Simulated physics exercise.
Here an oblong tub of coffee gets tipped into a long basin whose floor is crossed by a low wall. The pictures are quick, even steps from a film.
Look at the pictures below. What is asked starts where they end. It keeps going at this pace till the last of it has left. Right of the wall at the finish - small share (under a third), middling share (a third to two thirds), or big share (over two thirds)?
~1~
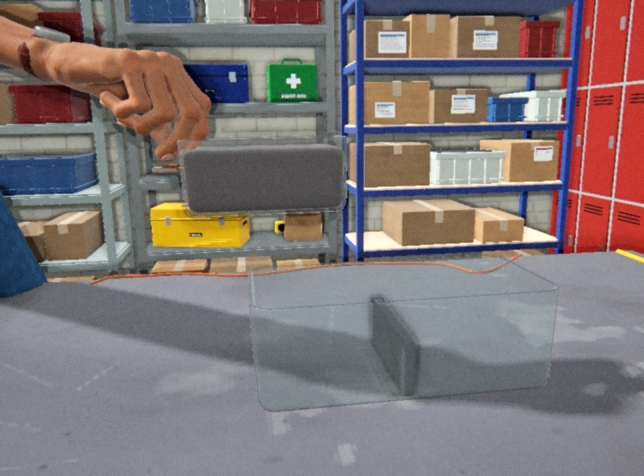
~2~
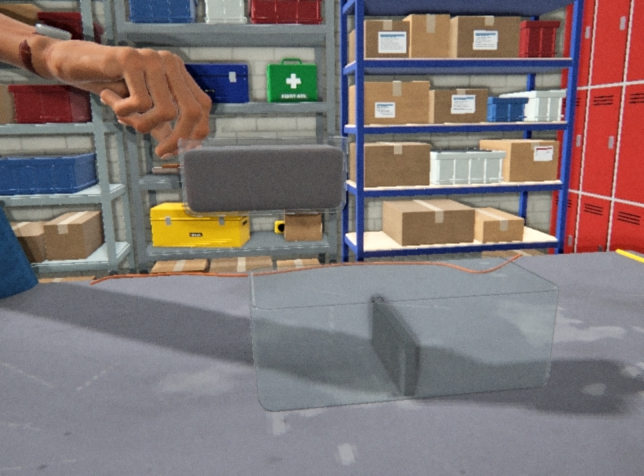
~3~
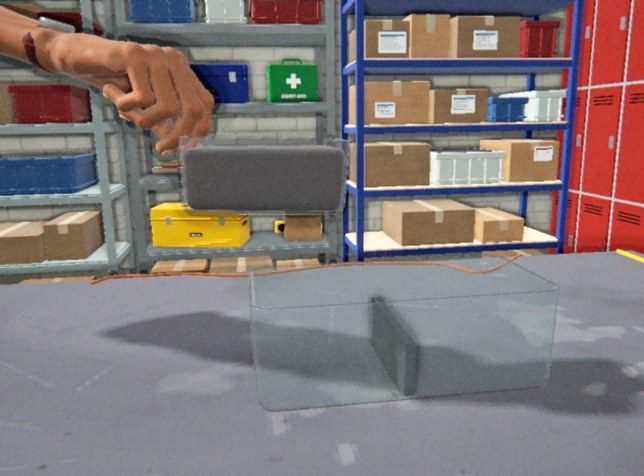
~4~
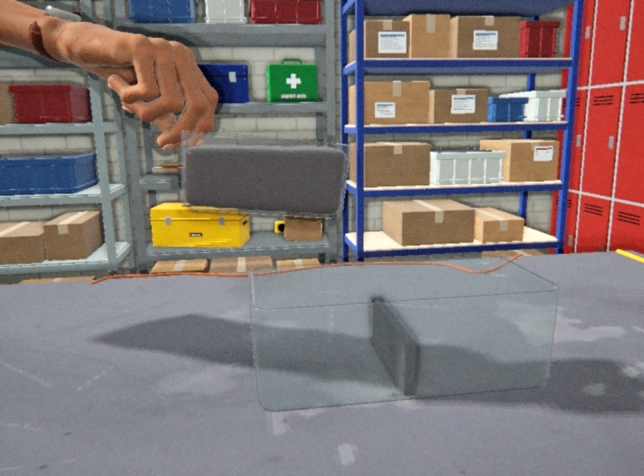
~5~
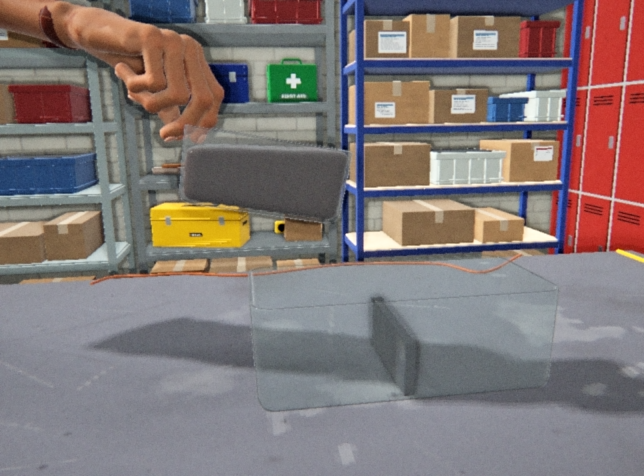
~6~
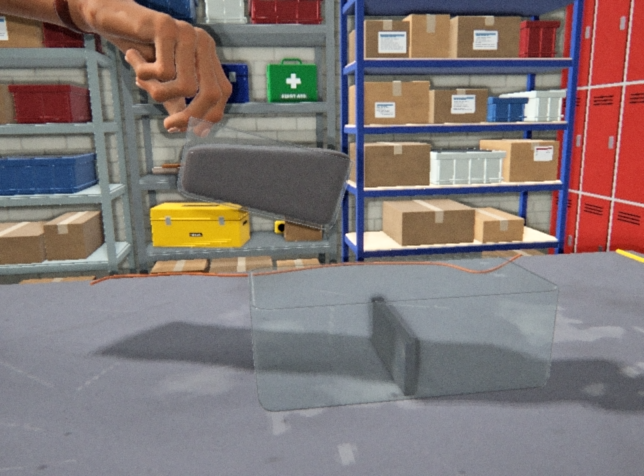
Middling.
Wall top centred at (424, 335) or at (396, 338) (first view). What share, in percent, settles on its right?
About 15 and 55 per cent.
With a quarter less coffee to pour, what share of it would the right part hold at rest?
That works out to some 35 %.
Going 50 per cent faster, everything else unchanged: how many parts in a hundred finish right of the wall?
It comes to 40 per cent or so.
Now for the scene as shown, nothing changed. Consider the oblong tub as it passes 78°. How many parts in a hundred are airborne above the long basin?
It comes to around 35 per cent.
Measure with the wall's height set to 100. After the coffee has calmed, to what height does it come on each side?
Left 30 per cent, right 30.
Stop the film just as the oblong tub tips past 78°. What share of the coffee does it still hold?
Close to 25 parts in a hundred remain.
A moment on, the oblong tub is tipped on its side and 26 per cent is still to pour, 5 is left of the wall and 33 right of it.
Next, the oblong tub is tipped right over and 3 per cent is still to pour, 37 is left of the wall and 55 right of it.
Then the oblong tub is tipped right over and 0 per cent is still to pour, 43 is left of the wall and 56 right of it.
Later the oblong tub is tipped right over and 0 per cent is still to pour, 43 is left of the wall and 56 right of it.
At rest 43 per cent lies left of the wall, 56 right of it and 2 outside.
